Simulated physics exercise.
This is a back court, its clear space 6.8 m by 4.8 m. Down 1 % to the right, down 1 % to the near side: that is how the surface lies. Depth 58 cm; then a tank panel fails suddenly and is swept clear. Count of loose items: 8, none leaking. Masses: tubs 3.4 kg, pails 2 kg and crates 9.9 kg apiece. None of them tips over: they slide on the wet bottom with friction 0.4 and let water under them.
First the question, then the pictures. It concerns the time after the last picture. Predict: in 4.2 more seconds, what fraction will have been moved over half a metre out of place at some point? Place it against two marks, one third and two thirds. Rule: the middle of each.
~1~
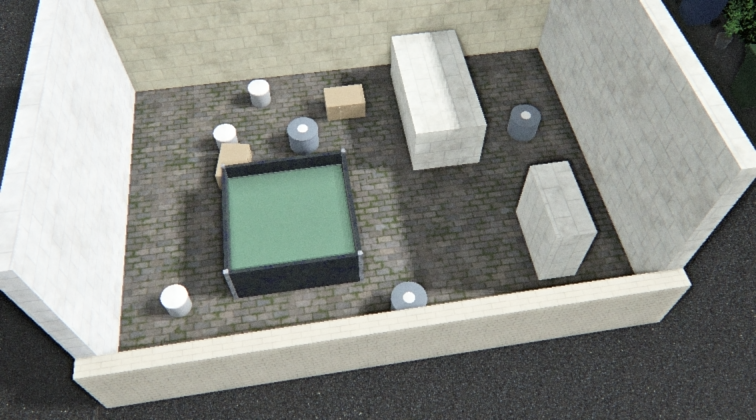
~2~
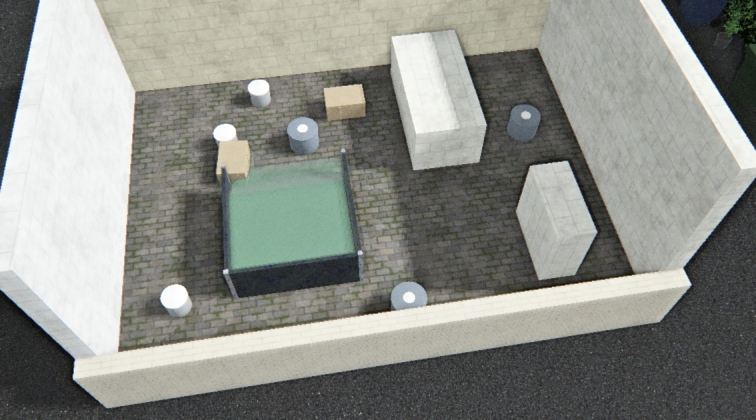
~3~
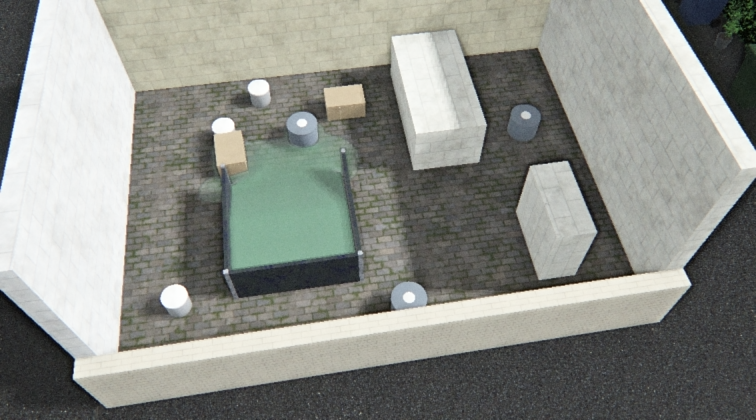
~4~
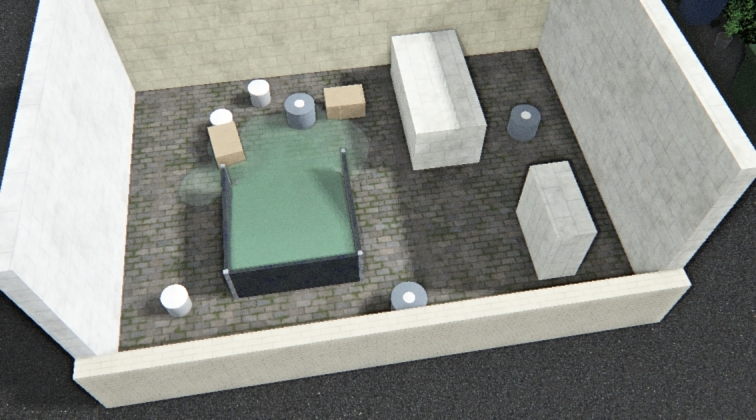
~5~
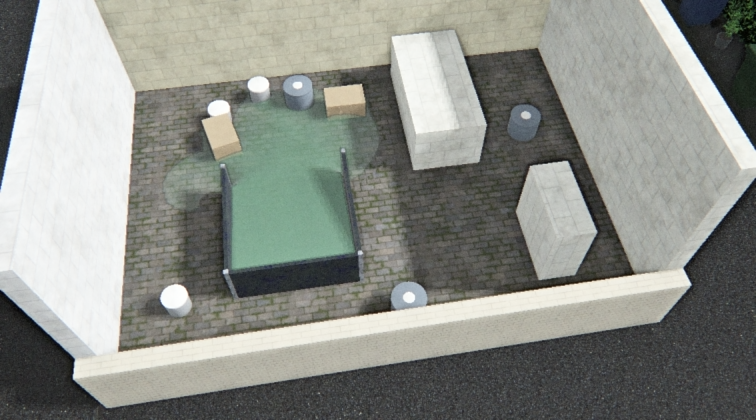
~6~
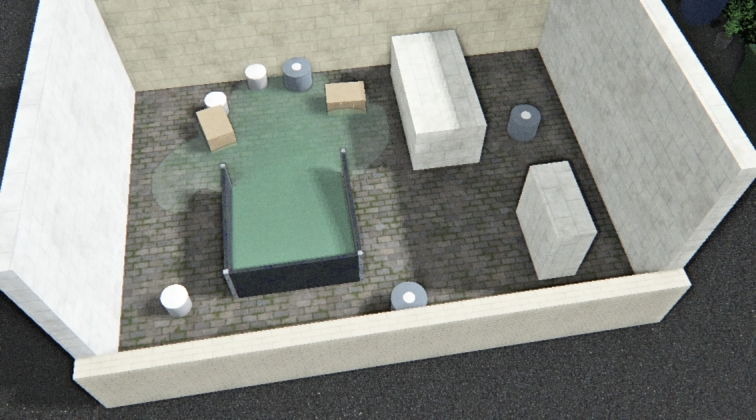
Two thirds or a larger share of them move that far.
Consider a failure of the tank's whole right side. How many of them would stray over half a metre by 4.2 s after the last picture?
That gives 2 of them.
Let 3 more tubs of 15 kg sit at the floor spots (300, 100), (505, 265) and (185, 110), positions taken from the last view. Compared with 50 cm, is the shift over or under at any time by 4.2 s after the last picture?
Result, in sequence: Above the mark / below the mark / above the mark.
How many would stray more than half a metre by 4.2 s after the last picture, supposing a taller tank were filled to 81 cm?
You'd get 8 in that case.
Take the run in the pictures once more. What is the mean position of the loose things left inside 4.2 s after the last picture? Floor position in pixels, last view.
Near (309, 195).
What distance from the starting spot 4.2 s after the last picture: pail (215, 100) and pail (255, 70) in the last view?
First: 100 cm. Second: 120 cm.
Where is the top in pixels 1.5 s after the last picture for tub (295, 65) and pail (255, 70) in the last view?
Around (341, 64) and (206, 69).
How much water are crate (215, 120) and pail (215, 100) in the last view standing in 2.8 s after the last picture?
Close to 5 and 15 centimetres.
Then, 0.4 s after the last picture 4 of 8 are over 50 cm from their spots; 2 afloat.
Then, 1.5 s after the last picture 5 of 8 are over 50 cm from their spots; 5 afloat.
Then, 2.8 s after the last picture 5 of 8 are over 50 cm from their spots; 5 afloat.
Then, 4.2 s after the last picture 6 of 8 are over 50 cm from their spots, and 6 have been at some point; 7 afloat.
